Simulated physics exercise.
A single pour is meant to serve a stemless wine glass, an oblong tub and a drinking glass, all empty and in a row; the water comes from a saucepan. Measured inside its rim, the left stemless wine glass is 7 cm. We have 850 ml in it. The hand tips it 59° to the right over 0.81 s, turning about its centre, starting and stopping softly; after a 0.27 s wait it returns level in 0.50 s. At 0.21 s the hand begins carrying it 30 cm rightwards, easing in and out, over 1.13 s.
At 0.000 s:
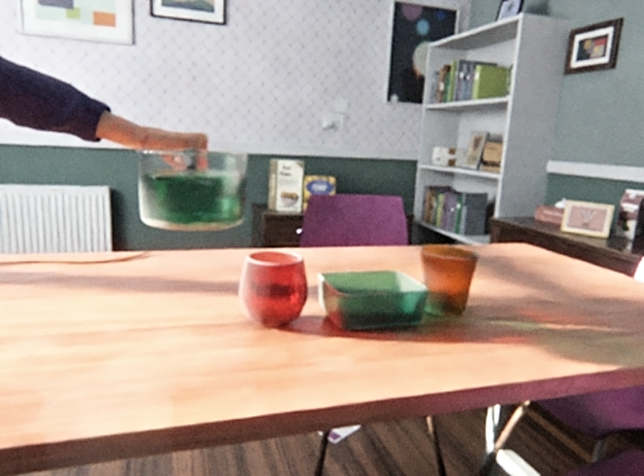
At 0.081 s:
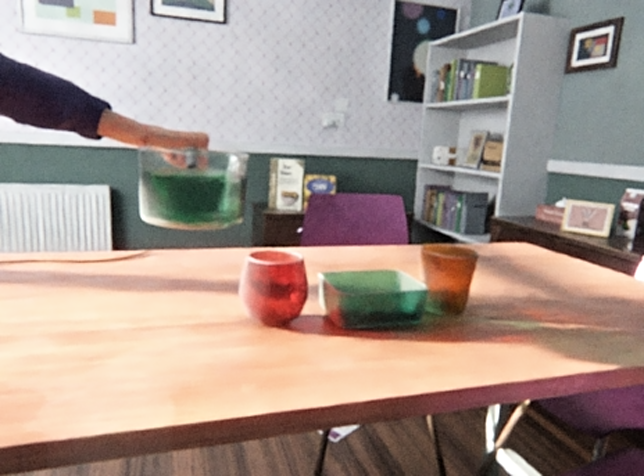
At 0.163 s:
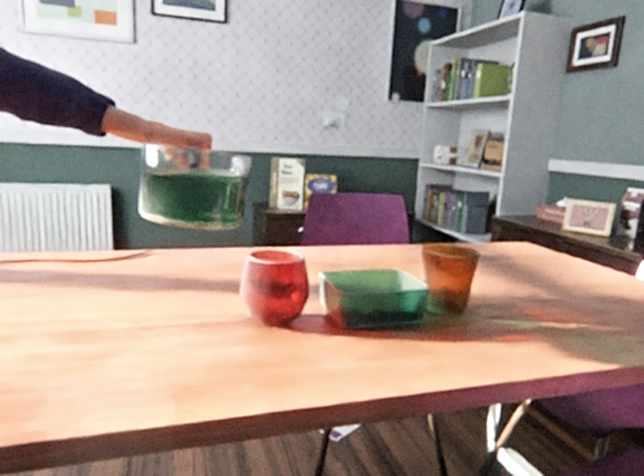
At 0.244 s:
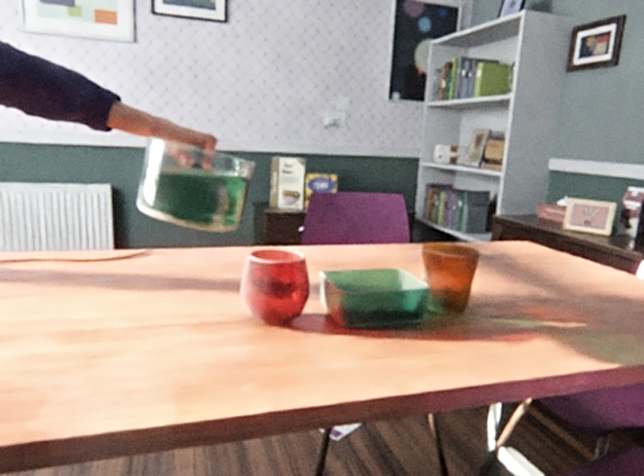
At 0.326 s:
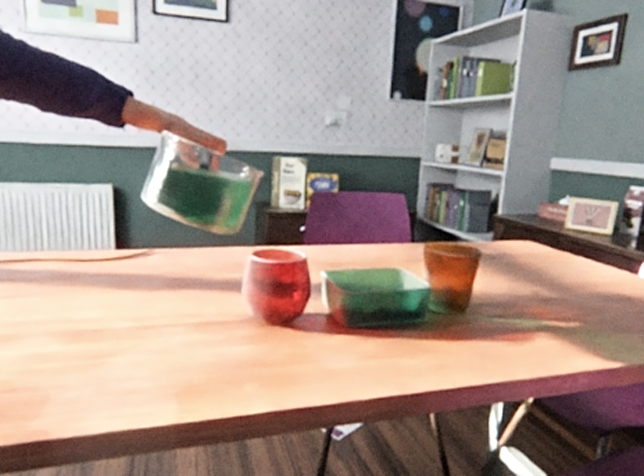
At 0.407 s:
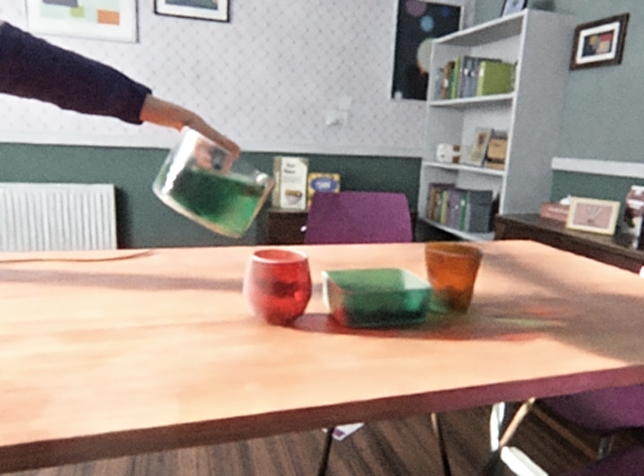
A hand in a dark sleeve holds a clear, glassy pan of green liquid above the left side of a long wooden table, seen from slightly above its near edge in a room with a bookshelf and purple chairs. Below it stand a red stemless glass, a green oblong tub and an amber drinking glass, left to right. The pan gradually tilts rightwards, then also drifts right, while the camera stays almost still.
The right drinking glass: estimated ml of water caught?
I would say about 200 ml.
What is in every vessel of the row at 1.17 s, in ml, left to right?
Left to right: Roughly 0 ml, 140 ml, 140 ml.
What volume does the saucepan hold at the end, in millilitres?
Roughly 320 ml stays in it.
By 0.71 s the tilt is 57° and from the left they hold 0 ml, 20 ml, 0 ml, the saucepan 675 ml, and 5 ml is on the table.
By 0.94 s the tilt is 59° and from the left they hold 0 ml, 145 ml, 0 ml, the saucepan 460 ml, and 25 ml is on the table.
By 1.17 s the tilt is 54° and from the left they hold 0 ml, 140 ml, 140 ml, the saucepan 335 ml, and 150 ml is on the table.
By 1.43 s the tilt is 12° and from the left they hold 0 ml, 140 ml, 200 ml, the saucepan 320 ml, and 170 ml is on the table.
At rest from the left they hold 0 ml, 140 ml, 200 ml, the saucepan 320 ml, and 180 ml is on the table.
